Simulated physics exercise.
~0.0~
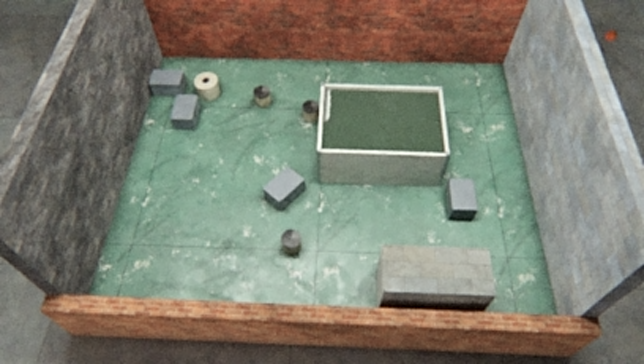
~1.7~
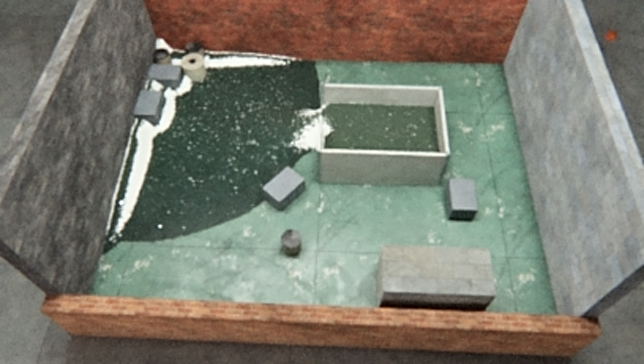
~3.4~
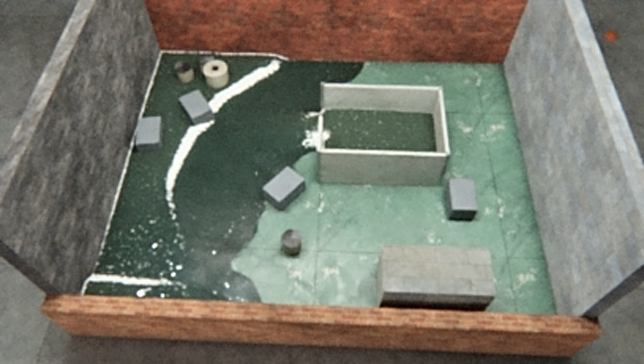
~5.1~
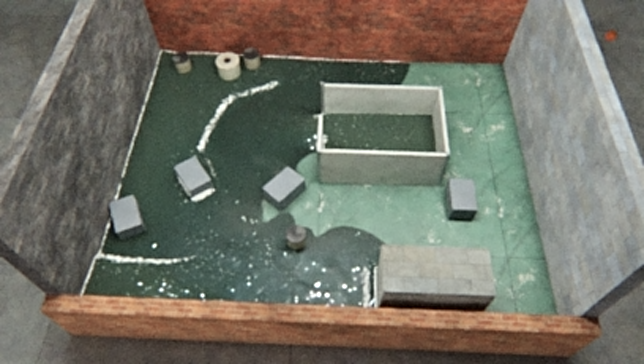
In a walled bay with a green floor, dark water burst from the left side of a raised tank and spread toward the near wall, pushing some small grey boxes and round tubs about, while other boxes stayed put and the right side remained dry.
